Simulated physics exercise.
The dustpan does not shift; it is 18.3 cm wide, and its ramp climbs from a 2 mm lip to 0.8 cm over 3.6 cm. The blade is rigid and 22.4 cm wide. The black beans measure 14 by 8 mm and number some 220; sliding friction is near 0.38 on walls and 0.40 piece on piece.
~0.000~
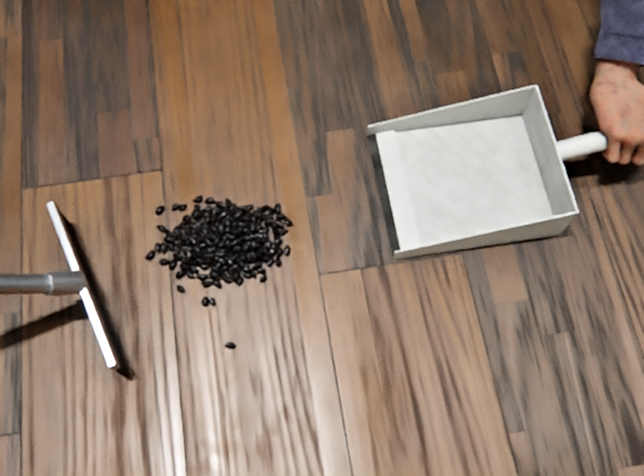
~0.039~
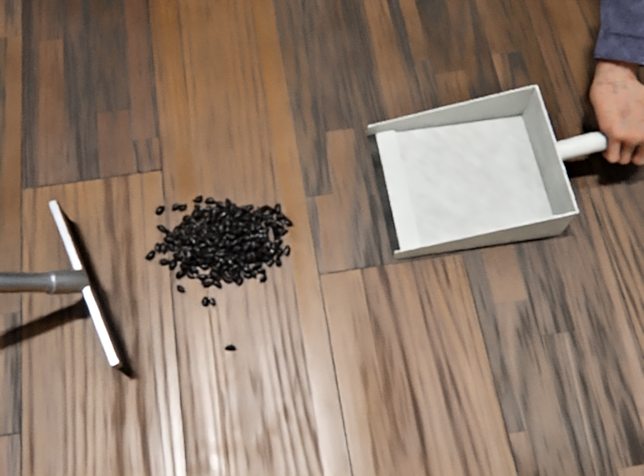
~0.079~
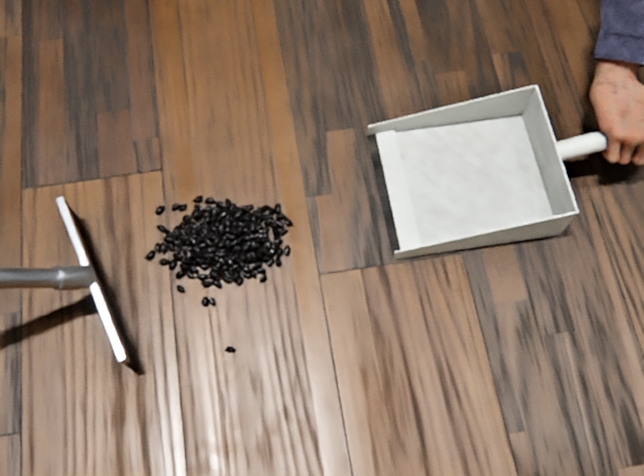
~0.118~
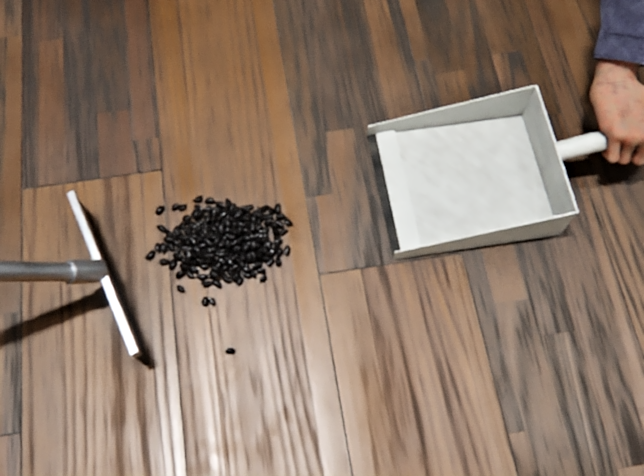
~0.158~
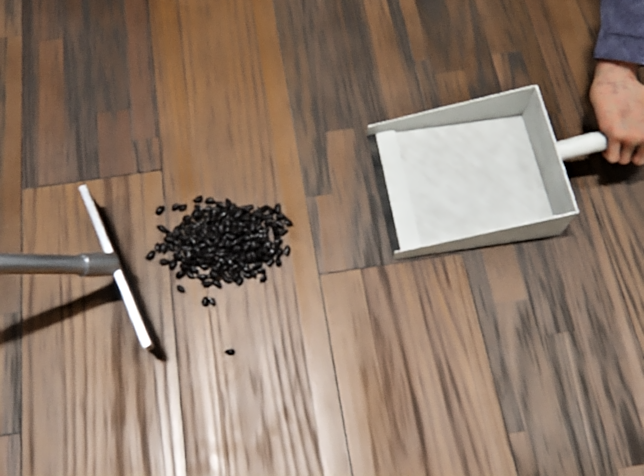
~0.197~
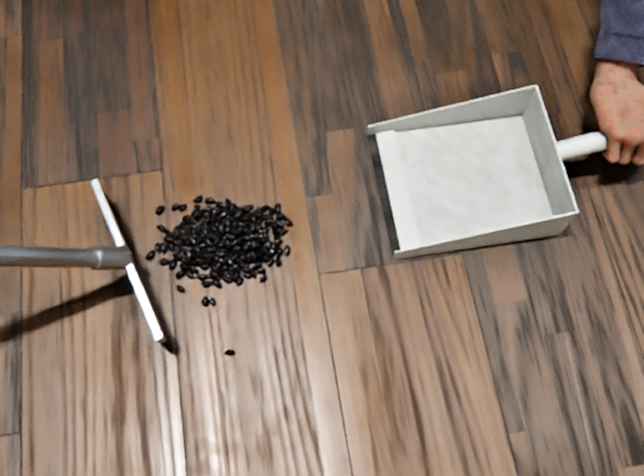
On a wooden floor, a flat blade on a gray handle slid a short way right toward a pile of black beans, while a hand at the right held a dustpan still.
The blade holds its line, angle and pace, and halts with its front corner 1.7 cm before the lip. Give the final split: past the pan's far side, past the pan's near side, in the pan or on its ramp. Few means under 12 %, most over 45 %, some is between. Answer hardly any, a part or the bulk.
Past the pan's far side: A part; past the pan's near side: Hardly any; in the pan or on its ramp: A part.
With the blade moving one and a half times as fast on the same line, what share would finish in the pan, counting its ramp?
In that case some 25 per cent.
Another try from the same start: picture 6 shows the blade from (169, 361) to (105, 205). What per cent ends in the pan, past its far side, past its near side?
Pan 0, far 5, near 15.
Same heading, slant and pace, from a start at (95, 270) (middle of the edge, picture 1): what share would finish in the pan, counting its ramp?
Some 25 per cent.
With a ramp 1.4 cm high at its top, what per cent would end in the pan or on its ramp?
In that case some 20 per cent.
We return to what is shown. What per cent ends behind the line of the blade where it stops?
Some 5 per cent.
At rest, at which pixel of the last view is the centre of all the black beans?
Around (366, 166).
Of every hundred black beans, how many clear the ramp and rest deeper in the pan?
About 5 per cent.
After 0.55 s, middle of the blade 19 cm from the lip; 0 % over the lip, far side 0 %, near side 5 %.
After 0.79 s, middle of the blade 10 cm from the lip; 0 % over the lip, far side 10 %, near side 5 %.
After 1.14 s, middle of the blade 5 cm from the lip; 25 % over the lip, far side 20 %, near side 5 %.
At rest (2.4 s), far side 20 %, near side 5 %, pan 25 %, in front of the lip or behind the blade 50 %.
